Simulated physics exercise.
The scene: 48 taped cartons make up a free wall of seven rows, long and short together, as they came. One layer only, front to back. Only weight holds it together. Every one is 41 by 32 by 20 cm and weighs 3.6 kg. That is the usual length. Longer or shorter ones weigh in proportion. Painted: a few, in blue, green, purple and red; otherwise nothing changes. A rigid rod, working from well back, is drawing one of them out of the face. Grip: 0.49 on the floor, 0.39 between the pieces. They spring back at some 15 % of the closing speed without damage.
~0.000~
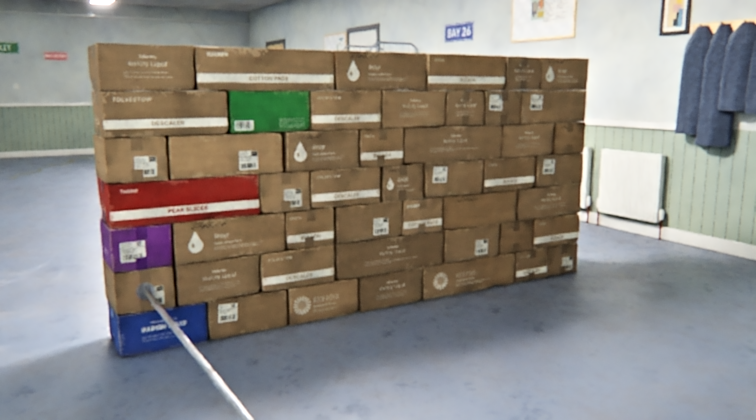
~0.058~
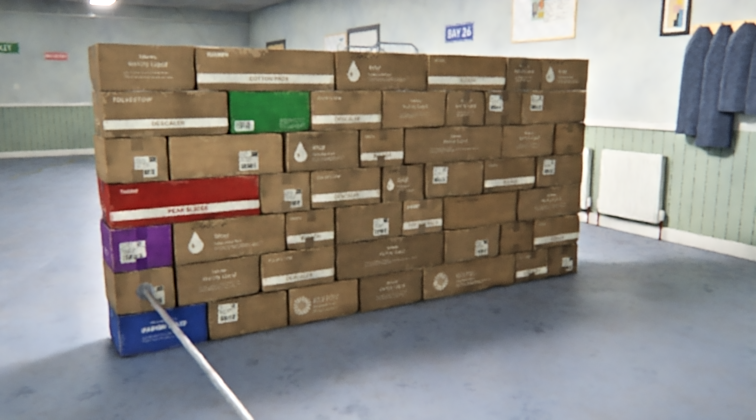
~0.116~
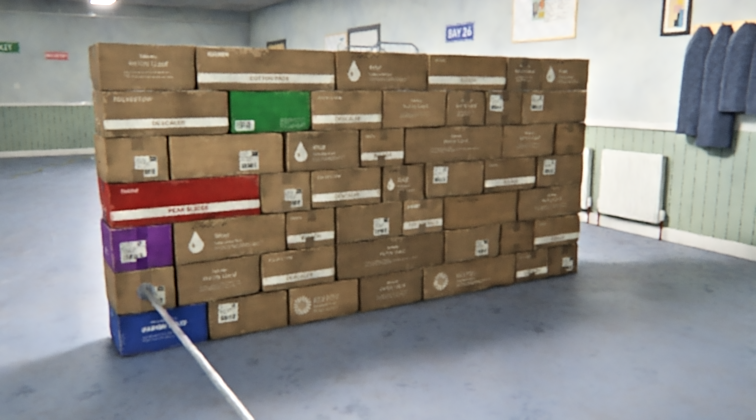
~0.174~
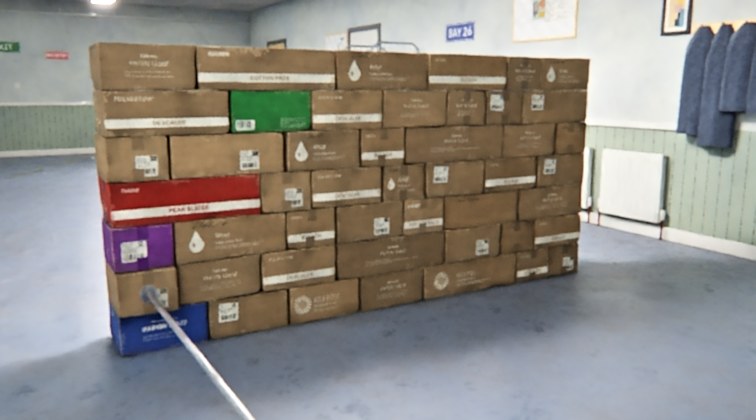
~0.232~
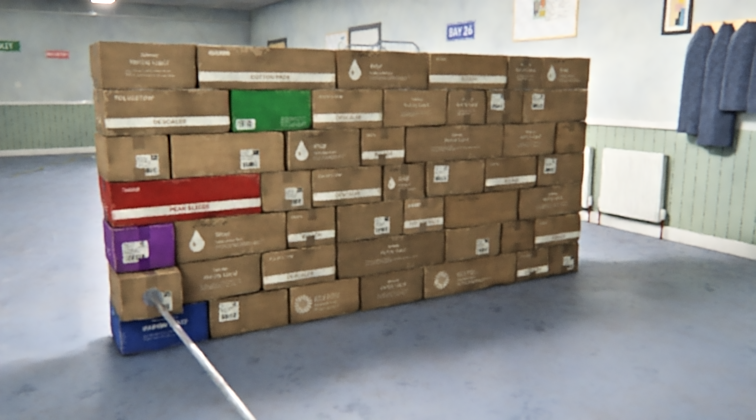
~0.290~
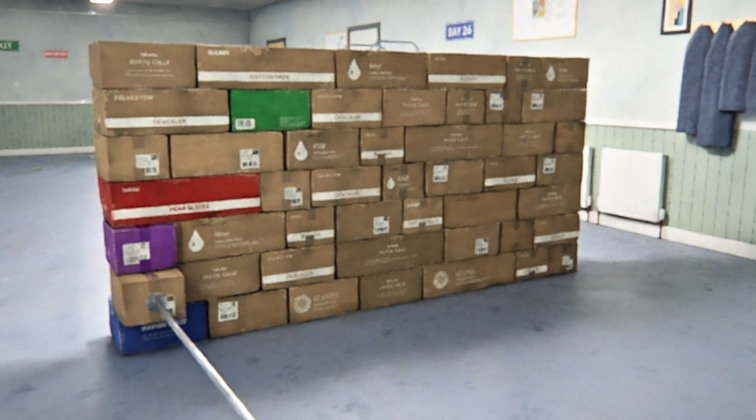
In the video, a rod draws a brown carton near the lower left of a stacked wall gradually outward, between a purple carton and a blue one; the purple carton then shifts slightly outward too, while the rest stay put.
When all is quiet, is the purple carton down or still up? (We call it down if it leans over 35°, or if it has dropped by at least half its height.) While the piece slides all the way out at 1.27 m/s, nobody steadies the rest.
Purple carton: Ends up down.
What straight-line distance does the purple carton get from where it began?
Around 55 cm, start to finish.
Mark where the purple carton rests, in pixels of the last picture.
It stops roughly at (158, 339).
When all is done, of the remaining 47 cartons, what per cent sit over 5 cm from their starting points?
It works out to 0 percent.
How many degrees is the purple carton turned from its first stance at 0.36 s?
It's at some 0 degrees.
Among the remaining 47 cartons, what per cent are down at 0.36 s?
It's 0 percent at that point.
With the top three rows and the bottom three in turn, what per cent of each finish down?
That's 0% up top and 0% at the bottom.
After 0.36 s, none of the 47 other cartons down, 2 disturbed; purple carton 13 cm from its place.
After 0.52 s, 1 of the 47 other cartons down; purple carton 40° from how it stood.
After 0.74 s, 1 of the 47 other cartons down; purple carton on its side.
In the end (1.5 s), 1 of the 47 other cartons down; purple carton on its side; red carton unmoved; green carton unmoved. From the last view, middles, purple carton near (158, 339), red carton near (181, 195).
